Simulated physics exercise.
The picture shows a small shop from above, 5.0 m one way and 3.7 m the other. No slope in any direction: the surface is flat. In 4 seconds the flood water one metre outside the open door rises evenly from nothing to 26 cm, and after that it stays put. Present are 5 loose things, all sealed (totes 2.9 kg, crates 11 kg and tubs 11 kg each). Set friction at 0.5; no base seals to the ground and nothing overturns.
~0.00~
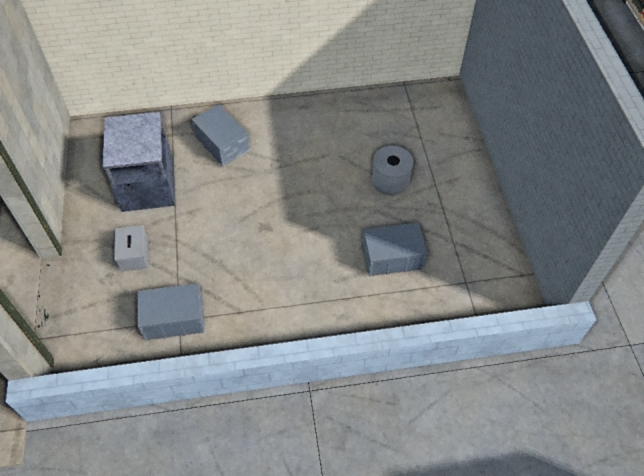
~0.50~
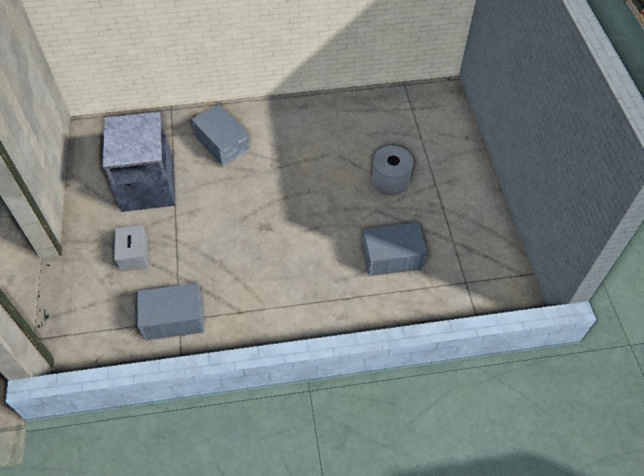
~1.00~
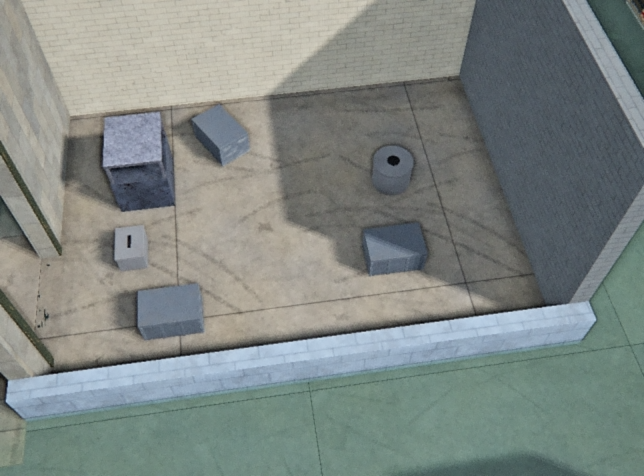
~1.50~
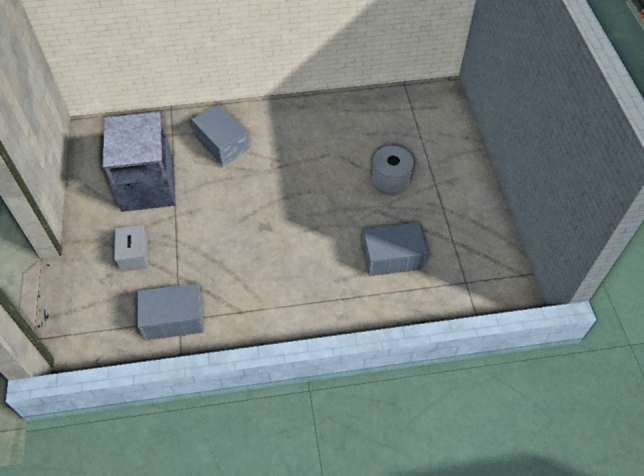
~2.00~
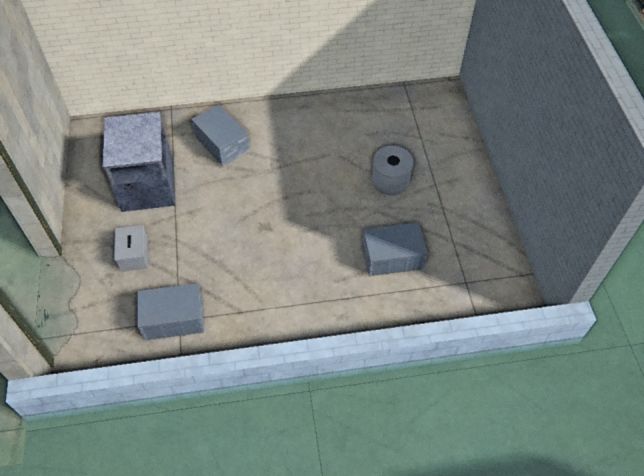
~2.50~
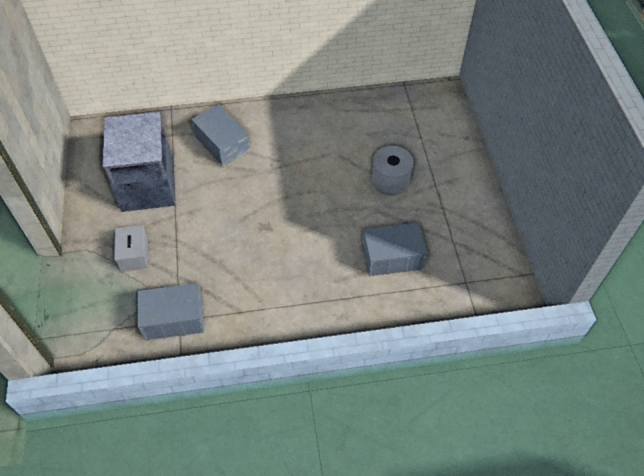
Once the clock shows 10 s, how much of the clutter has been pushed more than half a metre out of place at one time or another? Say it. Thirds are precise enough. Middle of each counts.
I'd put it at two thirds or more.
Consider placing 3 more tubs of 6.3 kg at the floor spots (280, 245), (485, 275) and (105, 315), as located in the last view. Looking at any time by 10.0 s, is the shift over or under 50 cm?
In turn: Past it, over, past it.
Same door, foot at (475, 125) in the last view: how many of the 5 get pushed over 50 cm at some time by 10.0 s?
The answer would then be 4.
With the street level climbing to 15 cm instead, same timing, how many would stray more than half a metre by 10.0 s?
Result: 2.
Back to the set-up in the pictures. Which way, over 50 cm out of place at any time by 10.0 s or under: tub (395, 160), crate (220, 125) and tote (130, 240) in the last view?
Result, in order: Exceeded / stayed within / exceeded.
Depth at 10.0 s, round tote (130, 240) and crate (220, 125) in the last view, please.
6 and 4 cm.
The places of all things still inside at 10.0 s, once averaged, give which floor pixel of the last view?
Somewhere near (358, 147).
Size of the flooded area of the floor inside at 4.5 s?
That flooded area is roughly 7.5 m2.
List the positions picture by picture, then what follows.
The first picture shows a tote at (129, 242), on the bottom; a crate at (395, 241) rests on the ground; water covers 0.0 m2; 0 of 5 have shifted.
The second picture shows a tote at (129, 242) rests on the ground; a crate at (395, 241), on the bottom; 0.0 m2 under water; 0 of 5 have shifted.
The third picture shows a tote at (129, 242), on the bottom; a crate at (395, 241) rests on the ground; 0.0 m2 under water; 0 of 5 have shifted.
The fourth picture shows a tote at (129, 242), on the bottom; a crate at (395, 241), on the bottom; water covers 0.0 m2; 0 of 5 have shifted.
The fifth picture shows a tote at (129, 242) rests on the ground; a crate at (395, 241) rests on the ground; 0.1 m2 under water; 0 of 5 have shifted.
The sixth picture shows a tote at (129, 242) rests on the ground; a crate at (395, 241), on the bottom; 0.8 m2 under water; 0 of 5 have shifted.
After 3.5 s 0 of 5 are over 50 cm from their spots; 0 afloat.
After 4.5 s 2 of 5 are over 50 cm from their spots; 0 afloat.
After 7.0 s 4 of 5 are over 50 cm from their spots; 2 afloat.
After 10.0 s 4 of 5 are over 50 cm from their spots, and 4 have been at some point; 4 afloat.
